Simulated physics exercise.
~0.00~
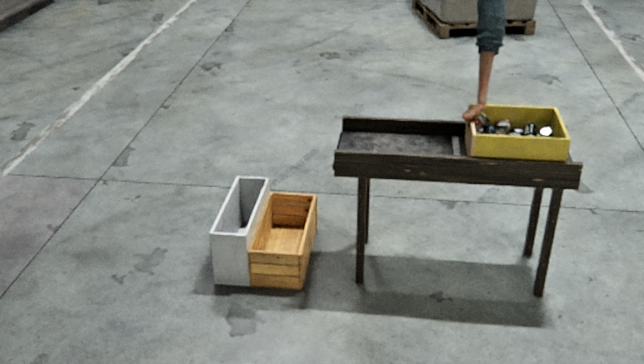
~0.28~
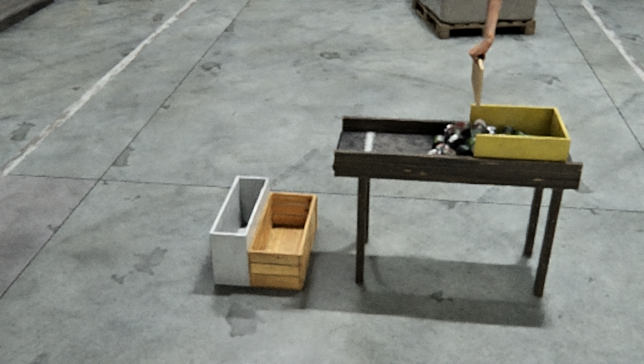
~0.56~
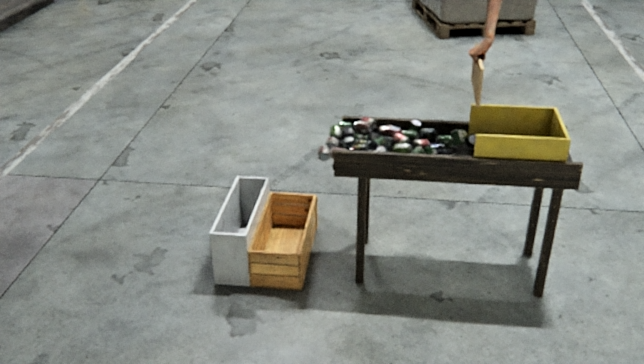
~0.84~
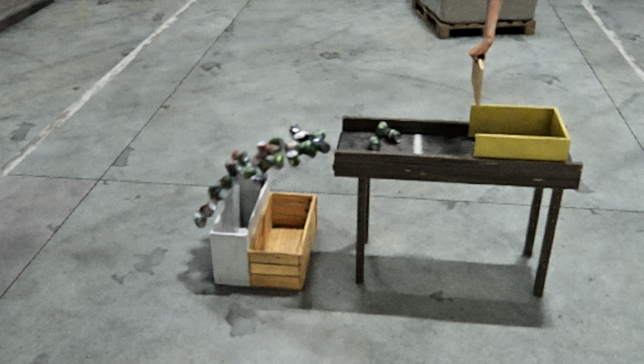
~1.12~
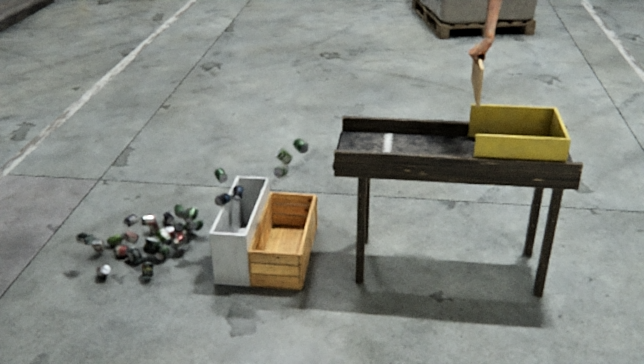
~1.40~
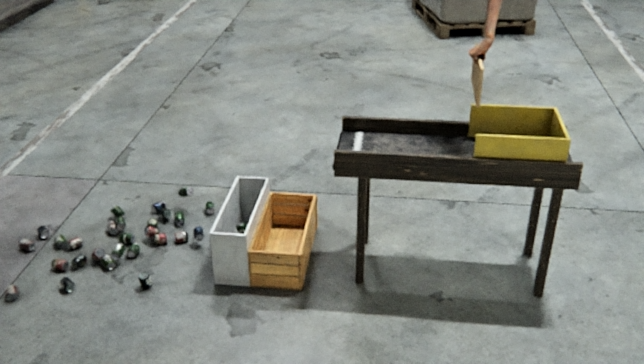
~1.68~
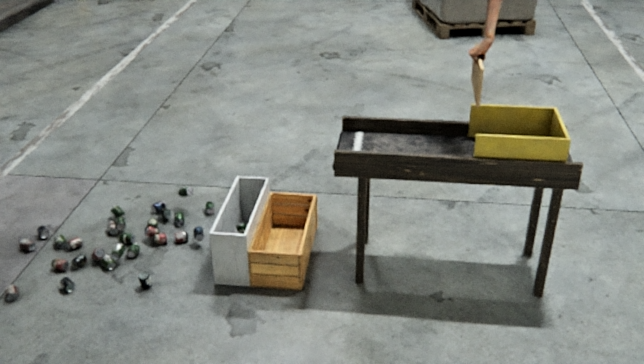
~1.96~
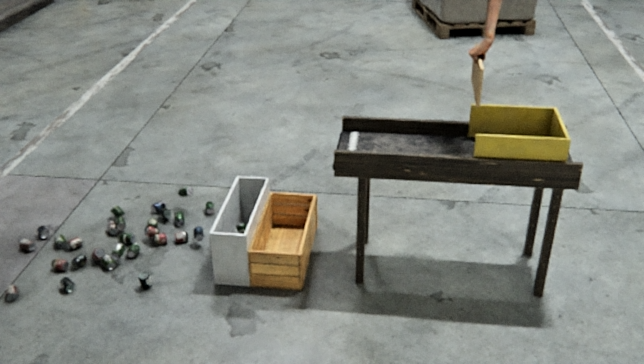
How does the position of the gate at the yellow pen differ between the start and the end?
At the start the gate was down at the left end of the yellow pen, holding the small cans in. By the end it was held up above the pen by the hand, leaving the way onto the belt open.
